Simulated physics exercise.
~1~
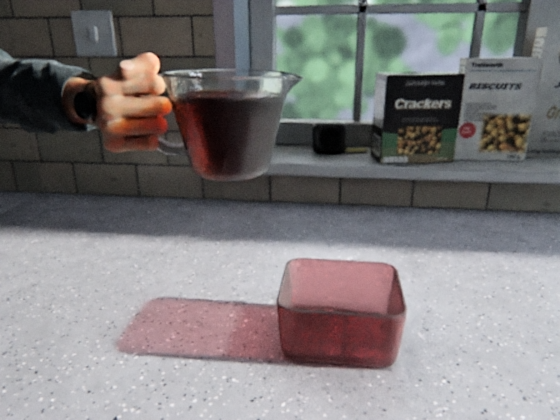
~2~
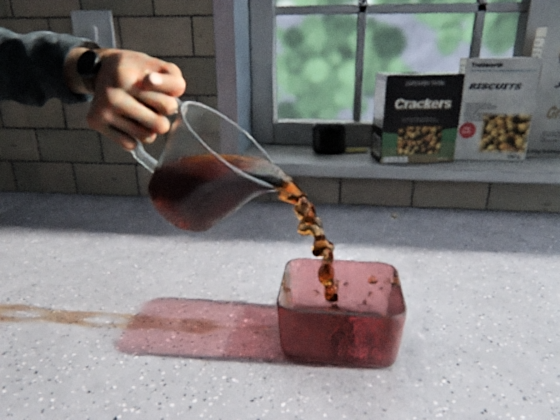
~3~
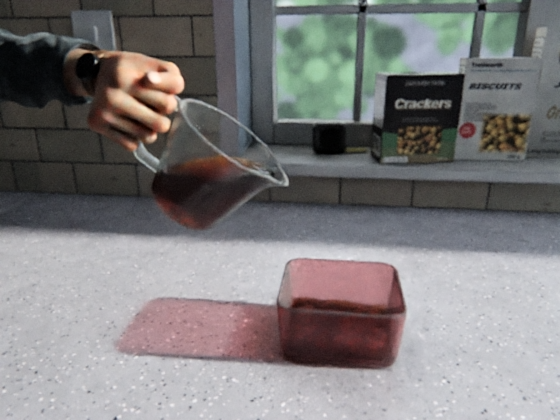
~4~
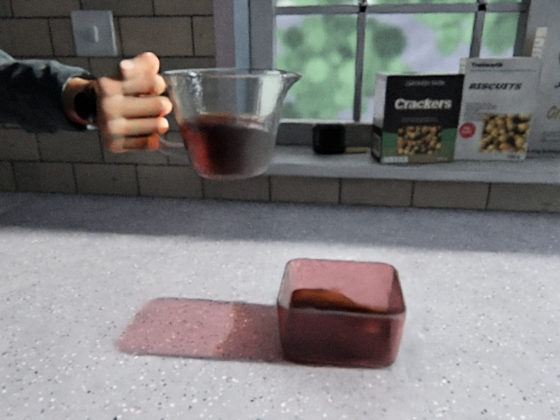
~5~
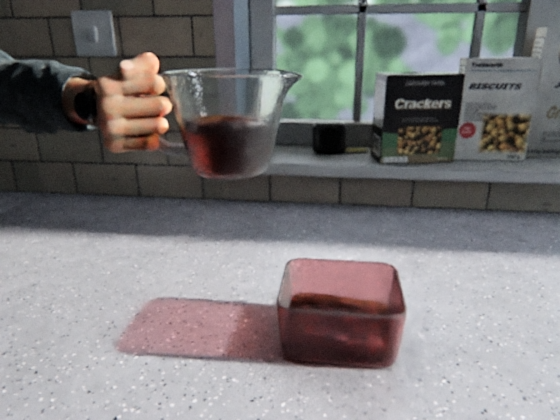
At first, a hand holds a clear jug of dark reddish-brown liquid level above a speckled counter, up and to the left of an empty, pinkish see-through box. The hand tips the jug to the right, and a thin, twisting stream falls from its spout into the box. The jug then appears still tilted with no stream falling, and dark liquid sits in the box. Next the hand brings the jug back upright while the liquid in the box slopes unevenly. Finally, the jug is held level, partly full, above the partly filled box, whose liquid looks calmer.
